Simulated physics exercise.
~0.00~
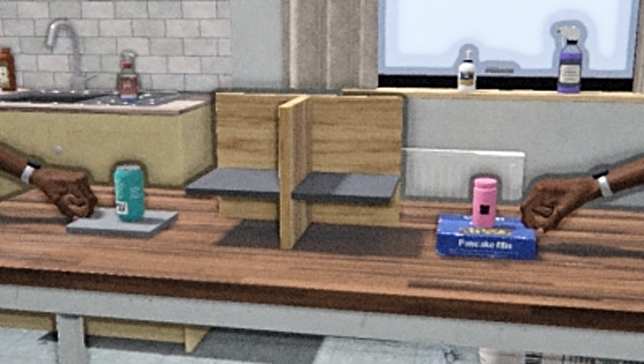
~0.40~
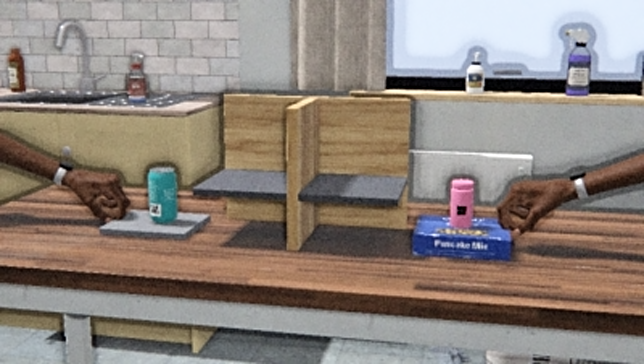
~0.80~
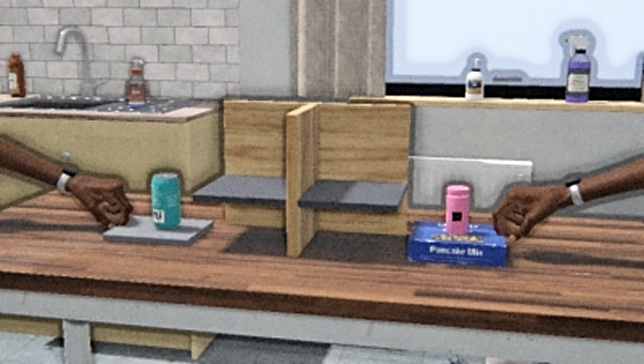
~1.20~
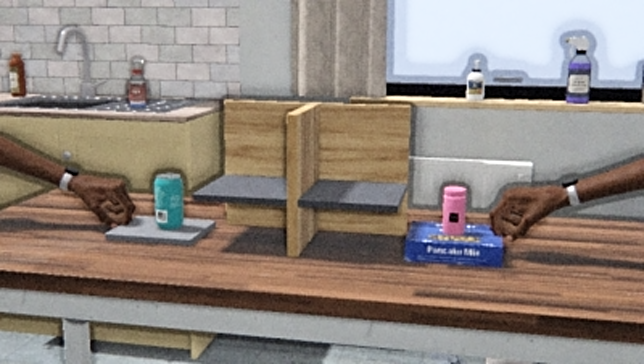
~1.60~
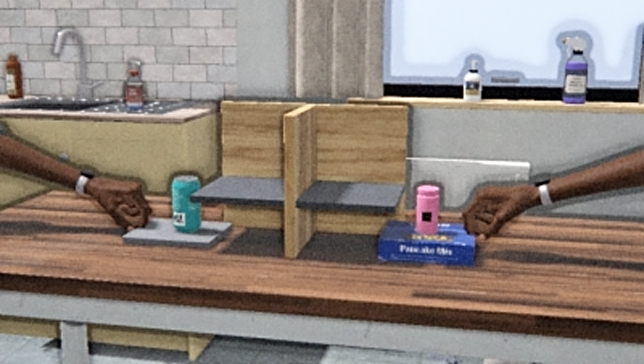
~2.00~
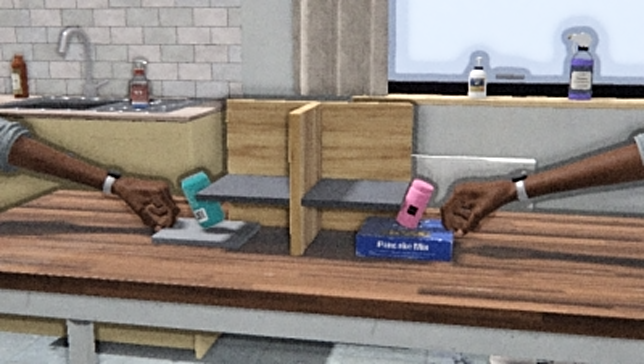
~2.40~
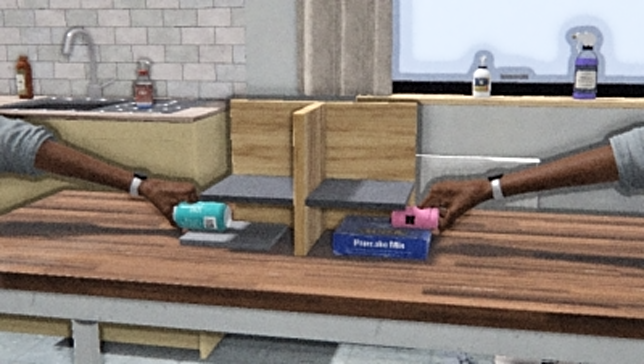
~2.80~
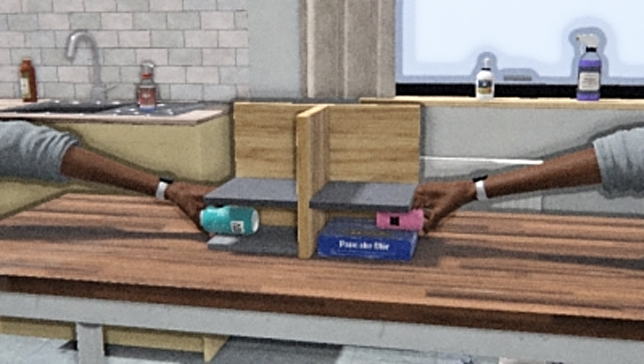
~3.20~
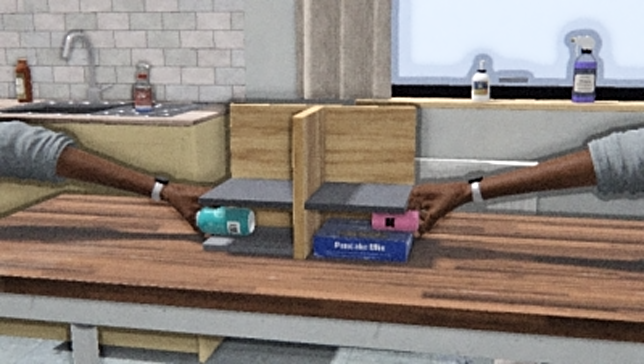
Two hands slide a grey tray carrying a turquoise can and a blue packet carrying a pink shaker inward beneath a wooden shelf's low openings; both upright items tip outward at the shelf and end on their sides beside the hands as their bases go under.
